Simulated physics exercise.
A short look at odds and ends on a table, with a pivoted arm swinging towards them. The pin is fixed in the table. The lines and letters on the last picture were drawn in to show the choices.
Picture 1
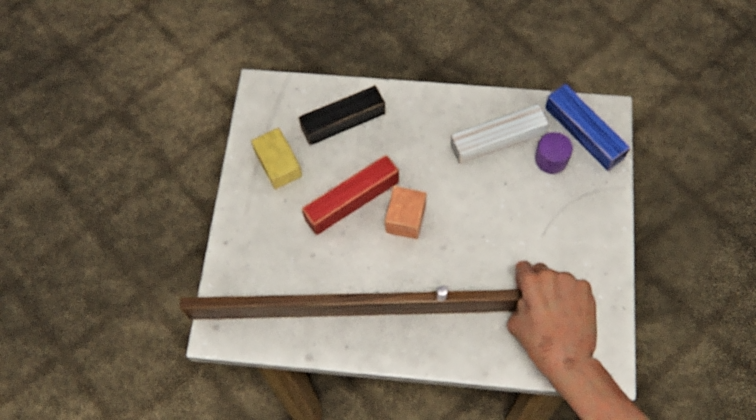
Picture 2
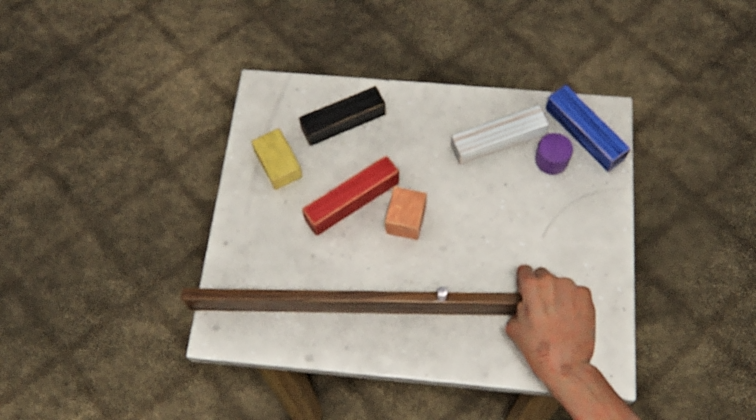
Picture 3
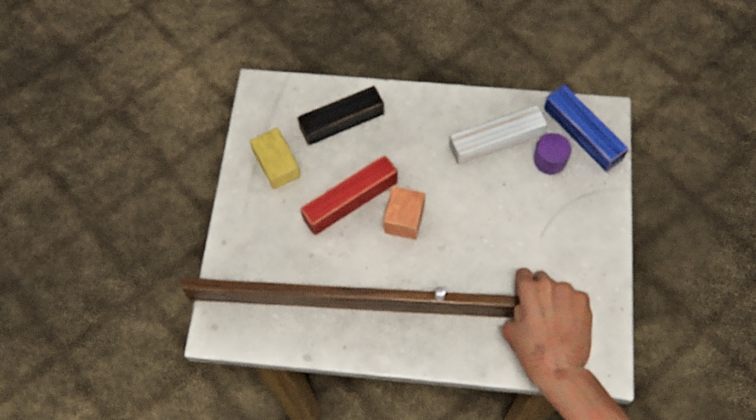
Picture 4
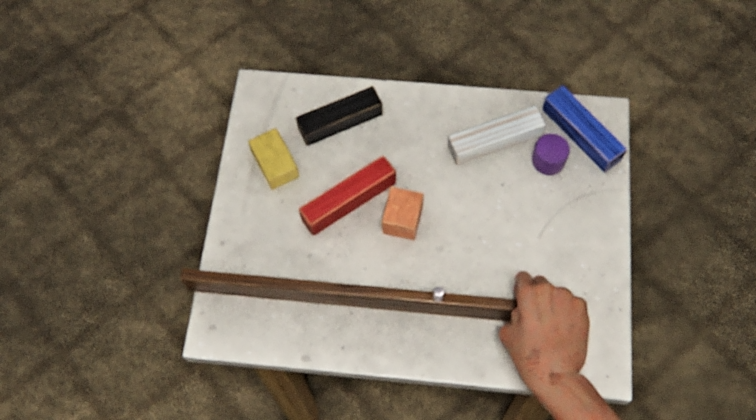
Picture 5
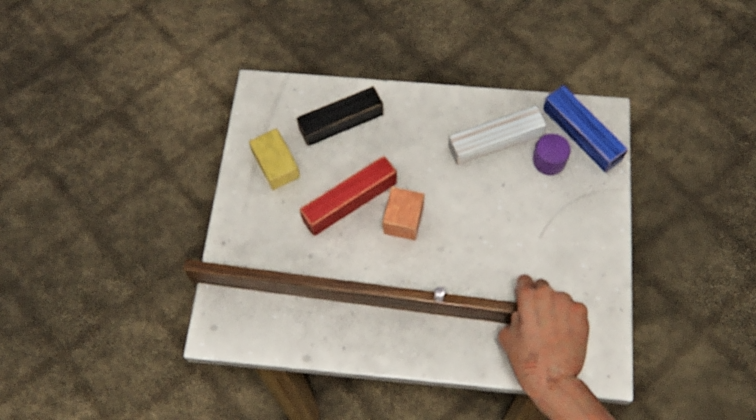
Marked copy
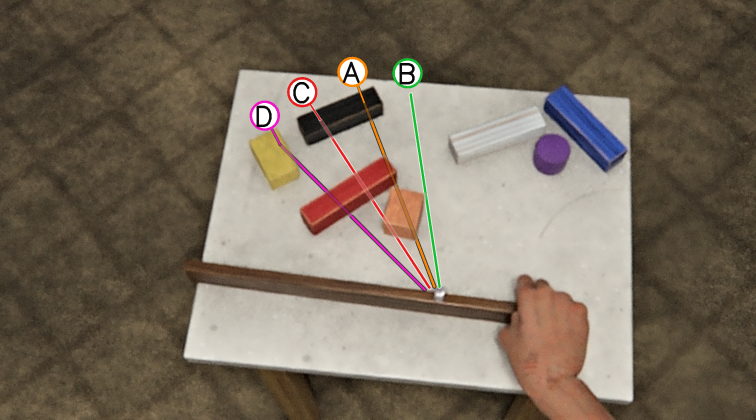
A wooden arm held by a hand at its right end pivoting slightly, its left end edging up towards colourful blocks on a pale table.
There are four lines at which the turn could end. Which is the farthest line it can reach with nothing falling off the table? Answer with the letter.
At C, and not beyond.
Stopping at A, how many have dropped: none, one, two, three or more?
In all, one.
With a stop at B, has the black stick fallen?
Yes.
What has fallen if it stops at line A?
It is the black stick.
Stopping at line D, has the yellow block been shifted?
By then, yes.
On the copy, A at (398, 190); B at (424, 186); C at (373, 200); D at (350, 215).
On C. First, arm (320, 240); blue stick (584, 129); black stick (340, 116).
Then, arm (347, 208); black stick (348, 110); yellow block (296, 140).
Finally, arm (370, 192); black stick (386, 84); yellow block (338, 115); nothing has fallen.
By contrast, A drops the black stick; B drops the black stick; D is safe but short.
